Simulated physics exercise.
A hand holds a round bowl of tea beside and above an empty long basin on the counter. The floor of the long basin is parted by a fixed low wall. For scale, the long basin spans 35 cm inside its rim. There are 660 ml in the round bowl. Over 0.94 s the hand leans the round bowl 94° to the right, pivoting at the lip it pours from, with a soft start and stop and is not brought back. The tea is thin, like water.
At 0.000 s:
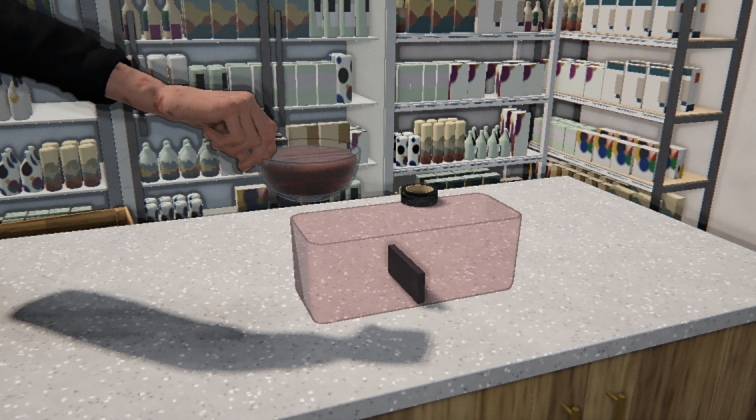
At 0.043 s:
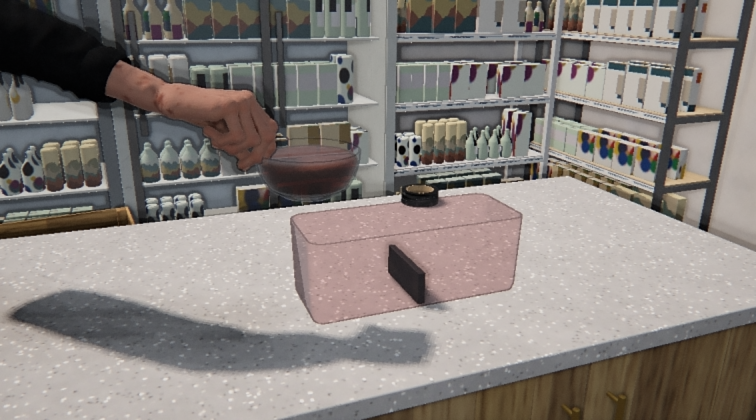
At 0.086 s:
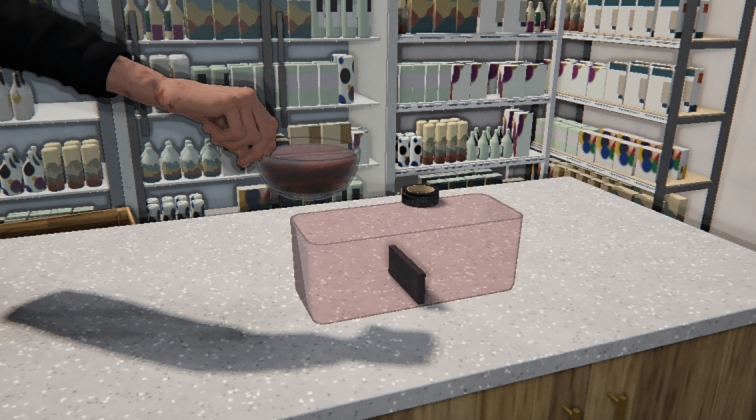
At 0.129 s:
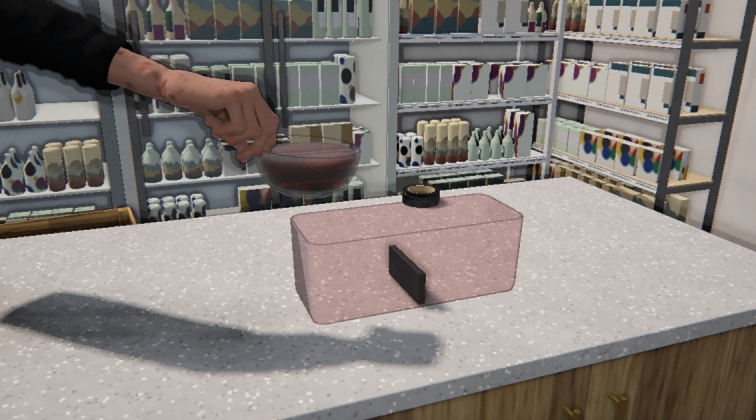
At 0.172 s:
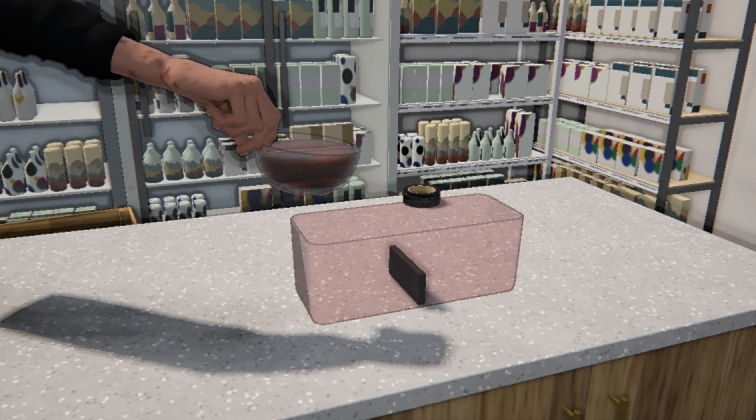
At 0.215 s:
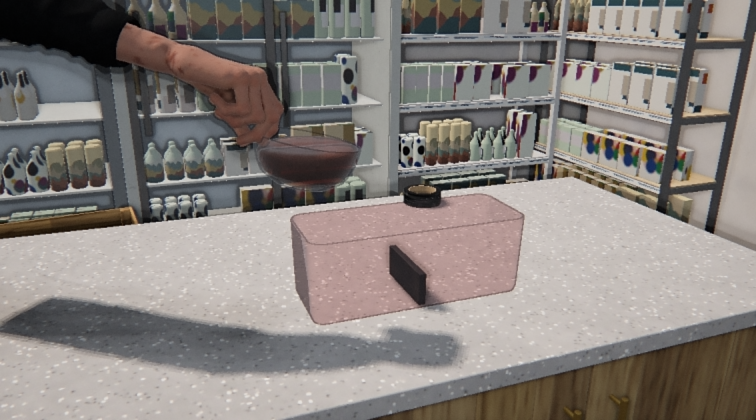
In a shop, seen from slightly above the front of a speckled pale counter, shelves of bottles and boxes line the walls behind. A hand in a black sleeve holds a clear round bowl of dark reddish tea at left, above and beside a long, see-through pink basin with dark fittings. The hand slowly leans the bowl slightly to the right, its shadow shifting a little, while the basin and view stay still.
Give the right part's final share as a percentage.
Roughly 81 per cent is past the wall.
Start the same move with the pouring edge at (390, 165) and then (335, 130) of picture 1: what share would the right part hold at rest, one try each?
In turn about 95 and 55 per cent.
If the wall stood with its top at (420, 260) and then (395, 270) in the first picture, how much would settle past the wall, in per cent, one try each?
First 55, then 85 per cent.
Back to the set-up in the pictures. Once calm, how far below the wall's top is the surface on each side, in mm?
Left about 46 mm, right about 26 mm.
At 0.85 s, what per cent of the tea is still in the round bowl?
About 4 per cent.
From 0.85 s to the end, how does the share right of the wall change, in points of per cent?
It goes up by about 12.
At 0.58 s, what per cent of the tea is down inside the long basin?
About 10 per cent.
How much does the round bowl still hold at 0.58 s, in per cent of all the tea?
Near 48 in a hundred.
Then, 0.58 s in, the tilt is 64° and 49 per cent is still to pour, 9 is left of the wall and 1 right of it.
Then, 0.85 s in, the tilt is 92° and 4 per cent is still to pour, 11 is left of the wall and 70 right of it.
Then, 1.13 s in, the tilt is 94° and 0 per cent is still to pour, 18 is left of the wall and 81 right of it.
Then, 1.44 s in, the tilt is 94° and 0 per cent is still to pour, 19 is left of the wall and 81 right of it.
Finally, 19 per cent lies left of the wall, 81 right of it and 1 outside.
